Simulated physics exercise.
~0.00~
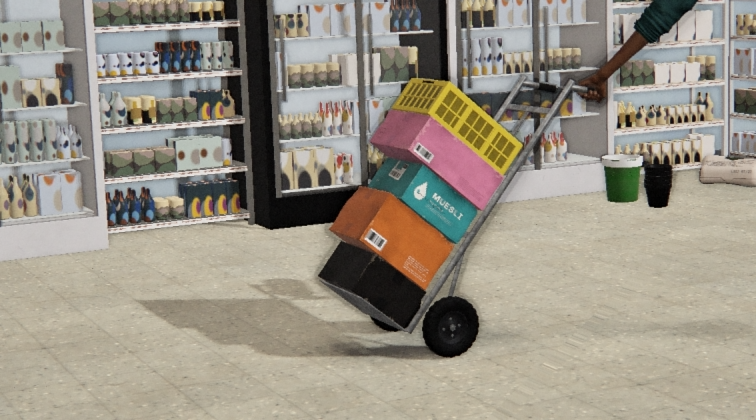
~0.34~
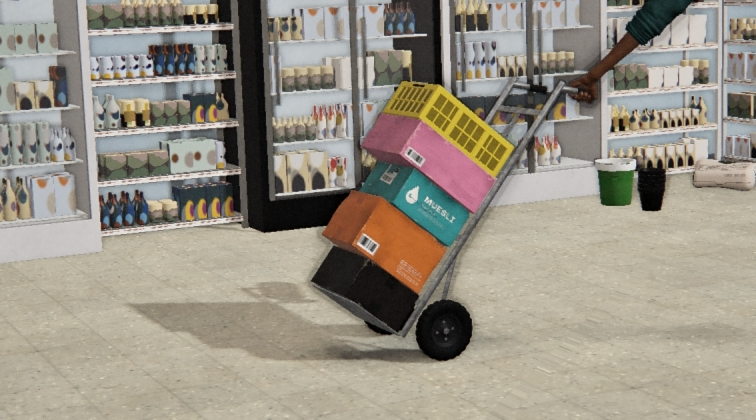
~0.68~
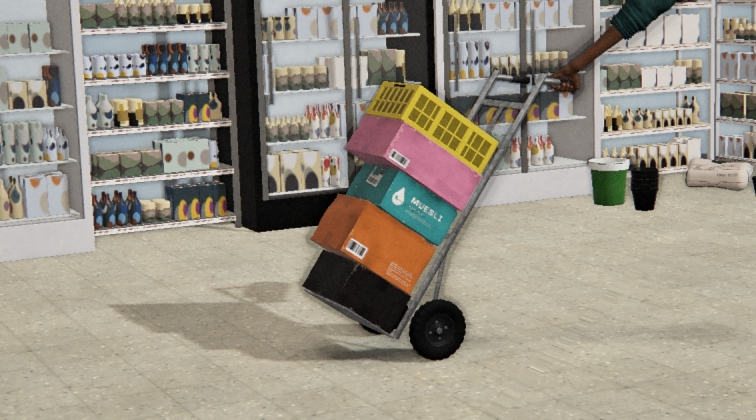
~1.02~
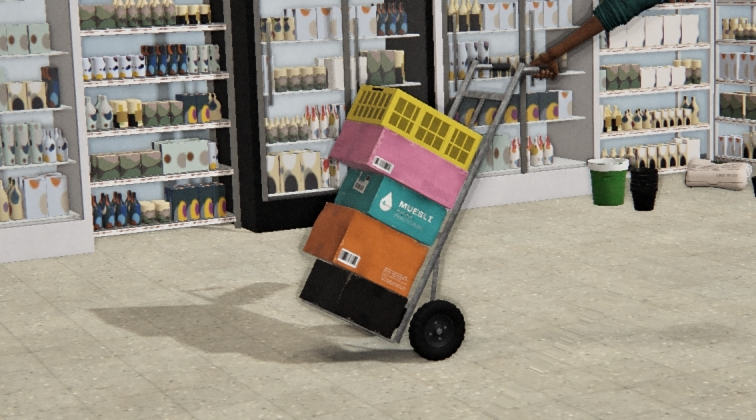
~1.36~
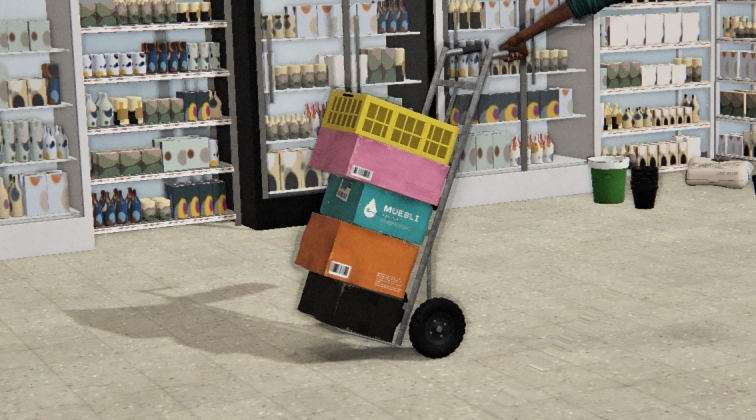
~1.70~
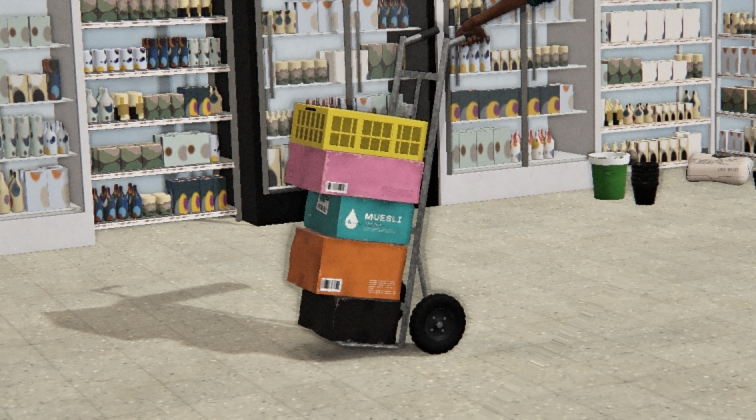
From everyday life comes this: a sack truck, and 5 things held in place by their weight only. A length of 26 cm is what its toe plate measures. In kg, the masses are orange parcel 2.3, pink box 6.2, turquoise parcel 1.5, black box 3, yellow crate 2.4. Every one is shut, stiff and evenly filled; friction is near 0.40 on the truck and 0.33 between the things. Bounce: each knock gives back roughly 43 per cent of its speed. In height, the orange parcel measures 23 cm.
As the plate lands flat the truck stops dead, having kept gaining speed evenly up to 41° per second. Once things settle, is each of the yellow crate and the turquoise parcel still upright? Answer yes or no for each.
Yellow crate: No, turquoise parcel: No.
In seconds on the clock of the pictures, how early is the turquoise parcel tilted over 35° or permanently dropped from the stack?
3.1 s or so.
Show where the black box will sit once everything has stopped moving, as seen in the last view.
(296, 323), roughly.
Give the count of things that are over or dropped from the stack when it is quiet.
That makes 5.
By 3.10 s, truck upright; pink box and yellow crate now dropped from the stack; turquoise parcel rocked 31° off its seat near (275, 245); orange parcel rocked 31° off its seat.
By 3.50 s, truck upright; orange parcel and turquoise parcel now dropped from the stack; black box on its side.
When it is over (4.7 s), dropped from the stack and tipped over, orange parcel, pink box, turquoise parcel and yellow crate; lying over on the truck, black box. End places, in pixels of the last picture, turquoise parcel near (109, 365).
